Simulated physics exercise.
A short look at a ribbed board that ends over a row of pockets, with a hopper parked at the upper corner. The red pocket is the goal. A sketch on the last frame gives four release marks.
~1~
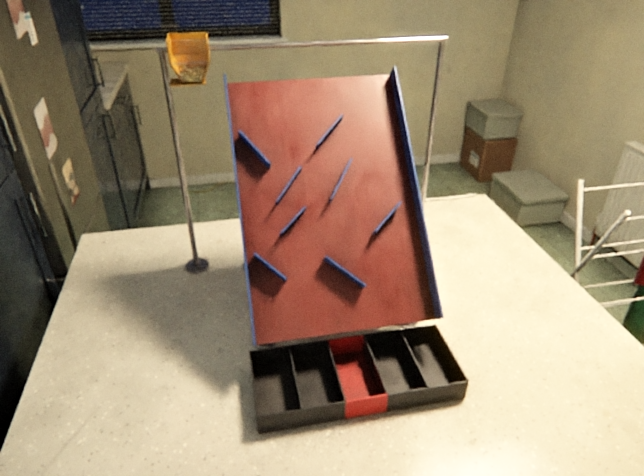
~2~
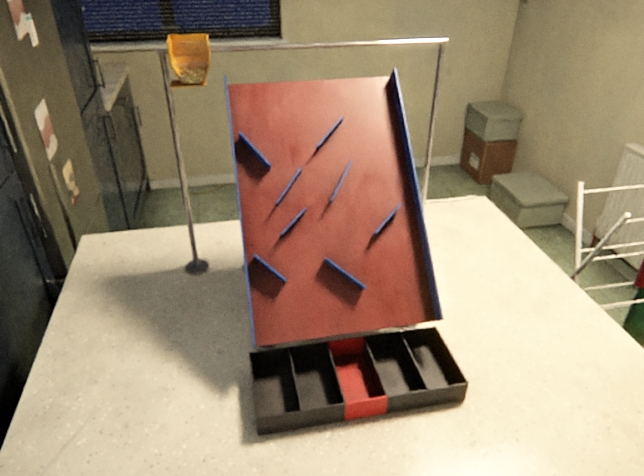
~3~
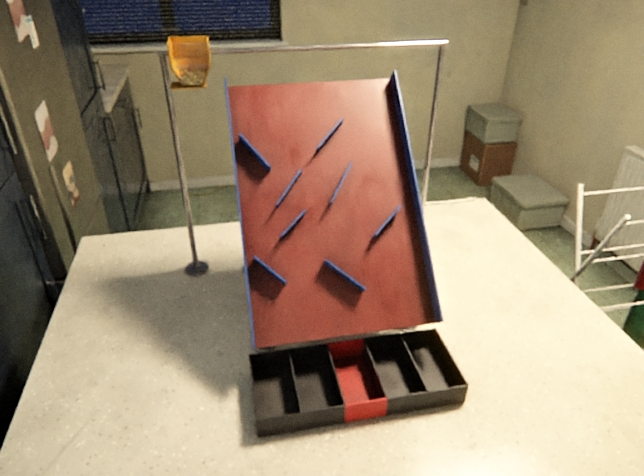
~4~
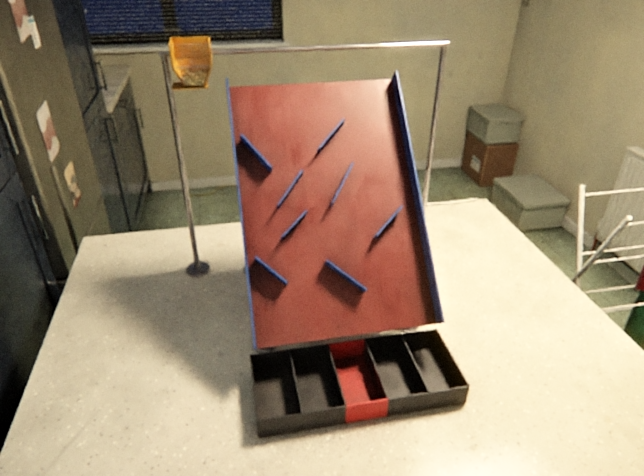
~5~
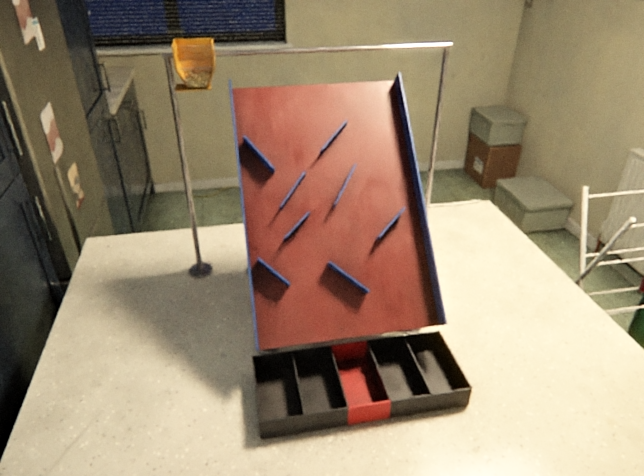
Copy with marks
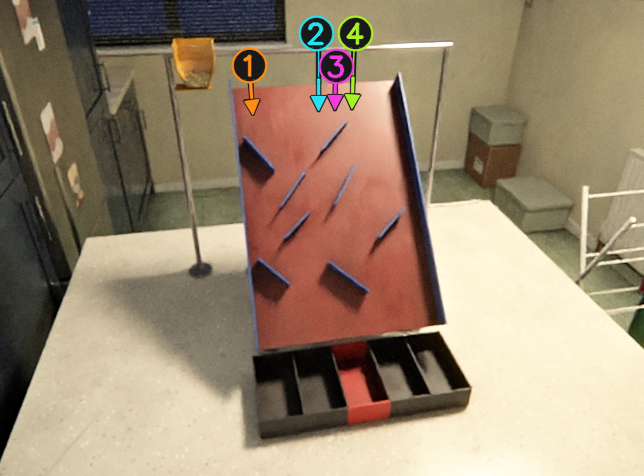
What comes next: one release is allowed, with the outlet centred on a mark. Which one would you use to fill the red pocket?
1.
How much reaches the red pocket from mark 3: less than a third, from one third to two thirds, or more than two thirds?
Mark 3 gives less than a third.
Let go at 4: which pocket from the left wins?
The fourth from the left.
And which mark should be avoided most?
That is mark 4.
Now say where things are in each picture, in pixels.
In the first picture, hopper at (192, 73), soya beans, door shut.
In the second picture, ribs (240, 132) to (270, 165), (318, 146) to (343, 116), (277, 203) to (301, 168).
In the third picture, ribs (331, 202) to (352, 162), (281, 236) to (306, 210), (376, 235) to (401, 205).
In the fourth picture, ribs (255, 256) to (287, 283), (327, 260) to (367, 290).
In the fifth picture, red pocket at (369, 412), number 3 of 5 from the left.
On the marked copy, mark 1 meets the board at (252, 109); mark 2 meets the board at (318, 105); mark 3 meets the board at (334, 104); mark 4 meets the board at (352, 103).
For mark 1, about a third in the red pocket, about half in other pockets, a stray few held on the board, a small part outside the box.
For mark 2, a small part in the red pocket, about two thirds in other pockets, about a quarter outside the box.
For mark 3, a small part in the red pocket, most in other pockets, a small part outside the box.
For mark 4, a stray few in the red pocket, most in other pockets, a small part outside the box.
